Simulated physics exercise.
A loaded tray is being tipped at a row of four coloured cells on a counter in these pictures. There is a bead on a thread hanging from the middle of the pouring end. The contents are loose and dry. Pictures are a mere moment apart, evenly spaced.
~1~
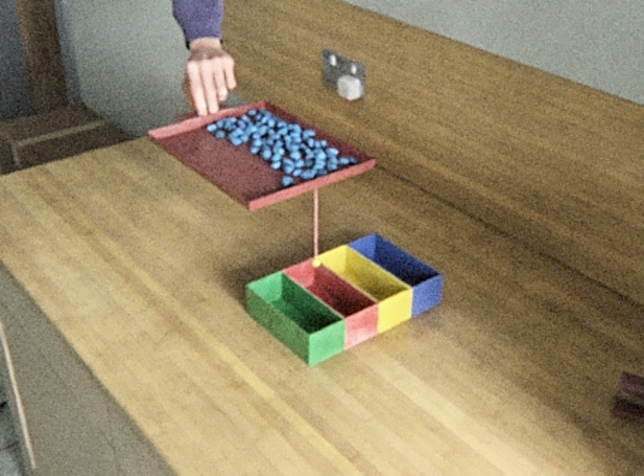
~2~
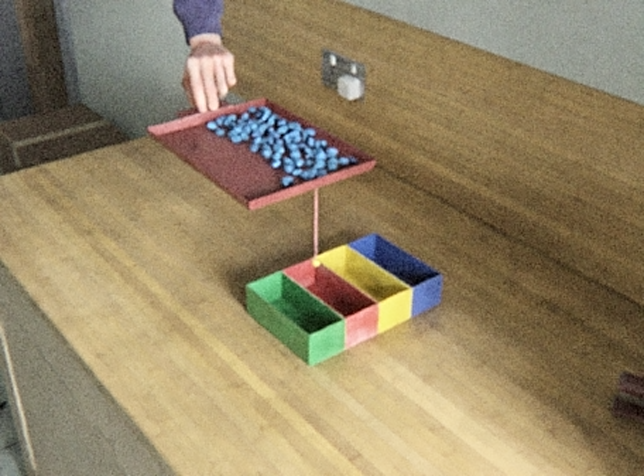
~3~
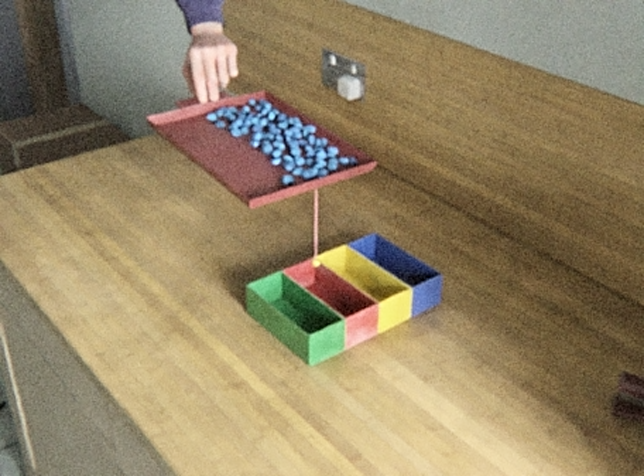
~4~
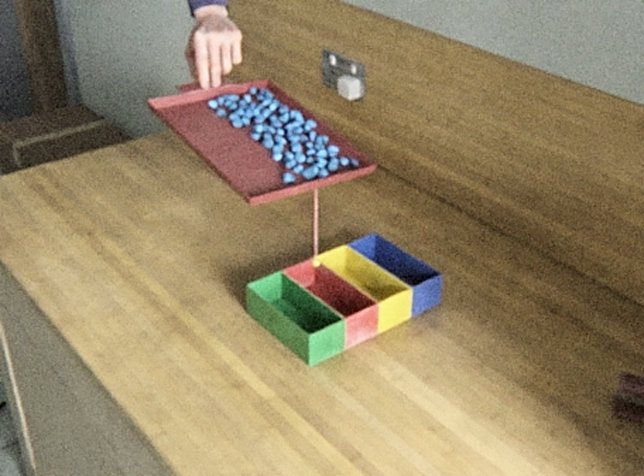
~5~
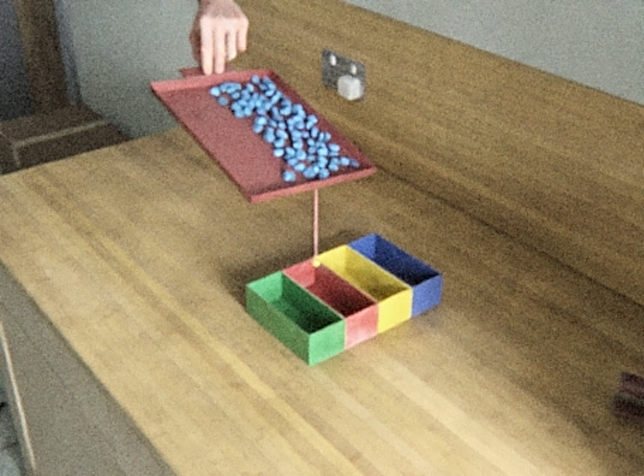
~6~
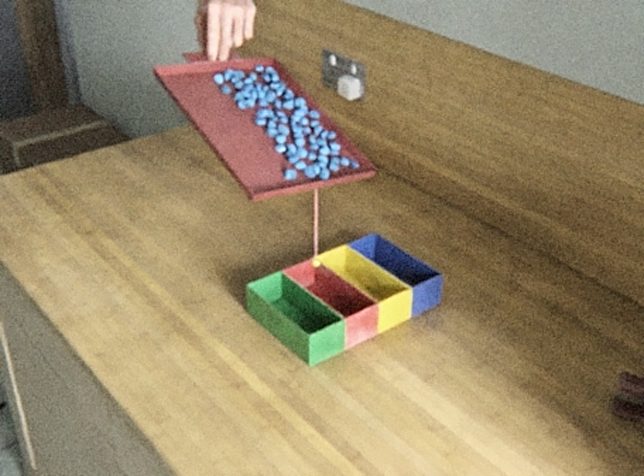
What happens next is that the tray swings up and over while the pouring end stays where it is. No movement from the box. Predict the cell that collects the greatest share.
The blue cell collects the greatest share.
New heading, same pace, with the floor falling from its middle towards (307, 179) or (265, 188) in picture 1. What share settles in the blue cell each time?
The share is 20 per cent in the first and 0 per cent in the second.
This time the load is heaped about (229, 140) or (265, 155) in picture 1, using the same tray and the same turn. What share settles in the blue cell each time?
In order, 60 per cent then 50 per cent.
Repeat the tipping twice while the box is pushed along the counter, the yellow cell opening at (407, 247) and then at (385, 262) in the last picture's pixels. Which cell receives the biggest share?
The cell in red, then the yellow one.
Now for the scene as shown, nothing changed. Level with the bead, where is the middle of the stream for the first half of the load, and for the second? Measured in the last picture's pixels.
The opening part goes through (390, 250); what follows goes through (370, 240).
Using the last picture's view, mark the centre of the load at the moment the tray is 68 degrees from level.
Near the pixel (354, 164).
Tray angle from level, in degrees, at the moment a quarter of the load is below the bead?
That would be about 80 degrees from level.
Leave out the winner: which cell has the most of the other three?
The yellow one.
Just after the last frame, tray tipped steeply; the larger part on the tray; about a tenth falling or outside the box.
A moment on, tray tipped past a quarter turn; roughly two thirds in the blue cell; roughly a quarter in the yellow cell; about a tenth falling or outside the box.
Further on, tray tipped past a quarter turn; roughly two thirds in the blue cell; roughly a quarter in the yellow cell; just a few in the red cell; just a few falling or outside the box.
When it is over, tray tipped past a quarter turn; roughly two thirds in the blue cell; roughly a quarter in the yellow cell; just a few in the red cell; not one in the green cell; just a few outside the box.
